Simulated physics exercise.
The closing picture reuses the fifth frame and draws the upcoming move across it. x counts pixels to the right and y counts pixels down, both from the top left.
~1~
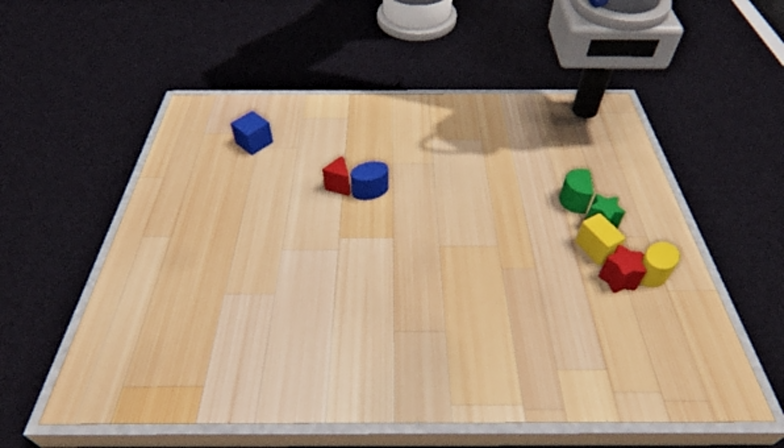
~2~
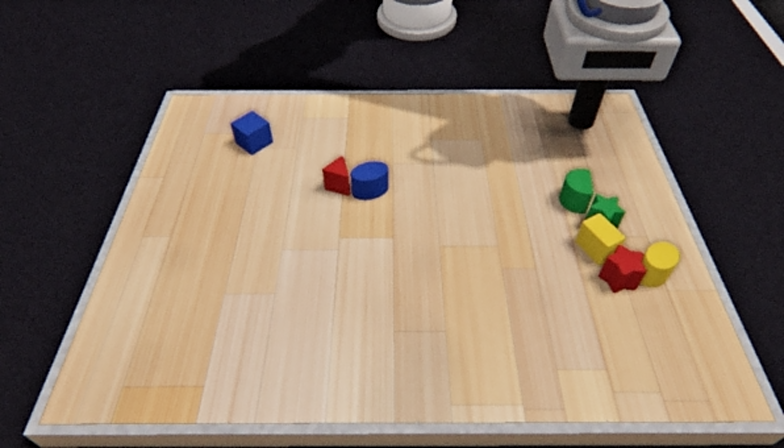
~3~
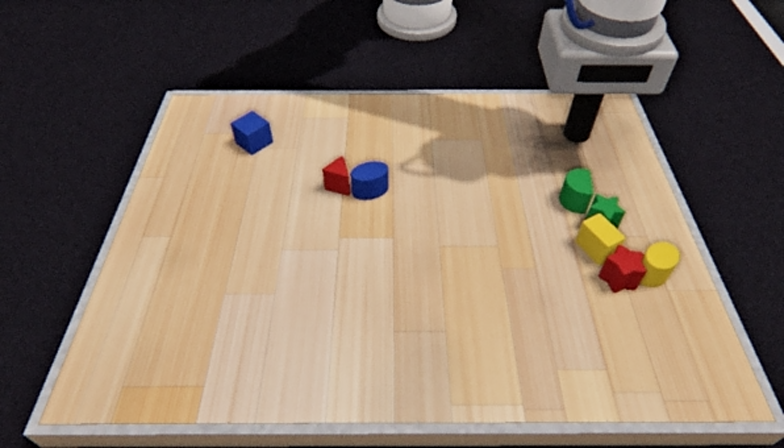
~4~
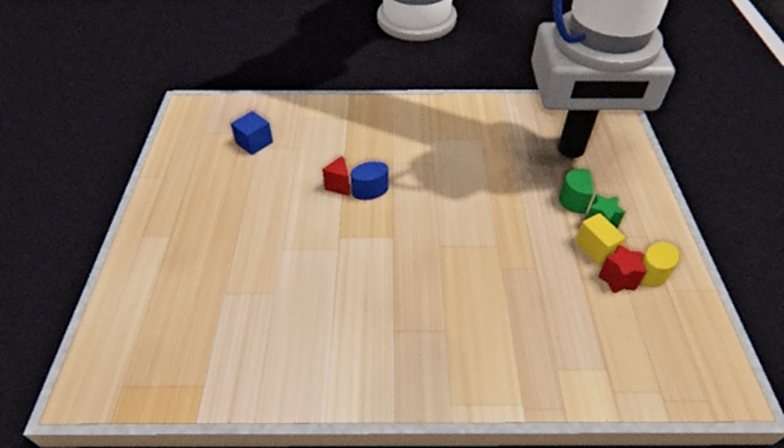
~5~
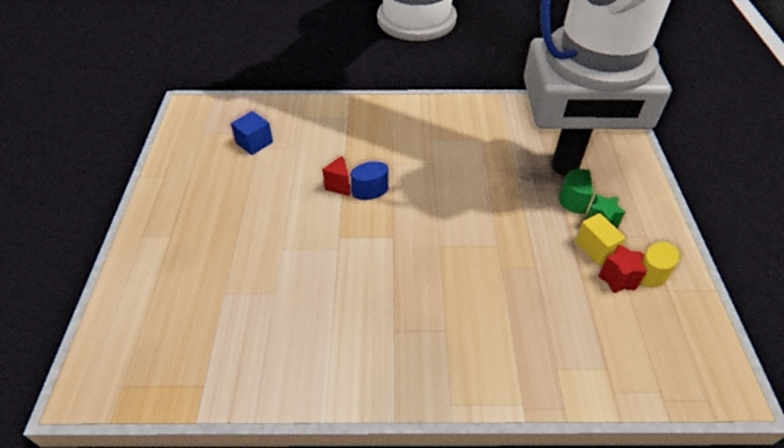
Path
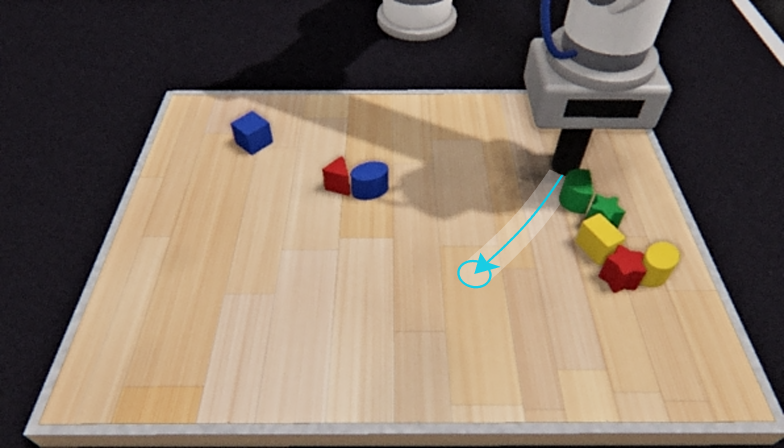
A robot arm with a black tool moved slowly down the right side of a wooden board, coming up close behind a green block, while all the colorful blocks stayed where they were.
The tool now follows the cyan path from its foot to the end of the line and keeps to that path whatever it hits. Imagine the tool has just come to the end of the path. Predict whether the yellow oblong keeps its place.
Stays where it is.
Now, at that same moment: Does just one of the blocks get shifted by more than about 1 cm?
The answer is yes.
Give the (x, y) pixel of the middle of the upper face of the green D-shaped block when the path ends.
At the end it should sit near (579, 198).
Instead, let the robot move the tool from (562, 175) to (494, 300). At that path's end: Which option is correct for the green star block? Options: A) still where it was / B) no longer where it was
B
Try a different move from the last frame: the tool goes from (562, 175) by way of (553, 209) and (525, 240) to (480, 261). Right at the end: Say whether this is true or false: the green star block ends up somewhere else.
The claim holds.
Drawn move, from (562, 175) over (527, 223) to (474, 274).
On the path given first. One third of the way, tool (542, 199); green D-shaped block (579, 198), turned 55° anticlockwise; green star block (613, 207).
Two thirds of the way, tool (513, 232); green D-shaped block (579, 198), turned 55° anticlockwise; green star block (613, 207).
At the end, tool (476, 266); green D-shaped block (579, 198), turned 55° anticlockwise; yellow oblong still; green star block (613, 207).
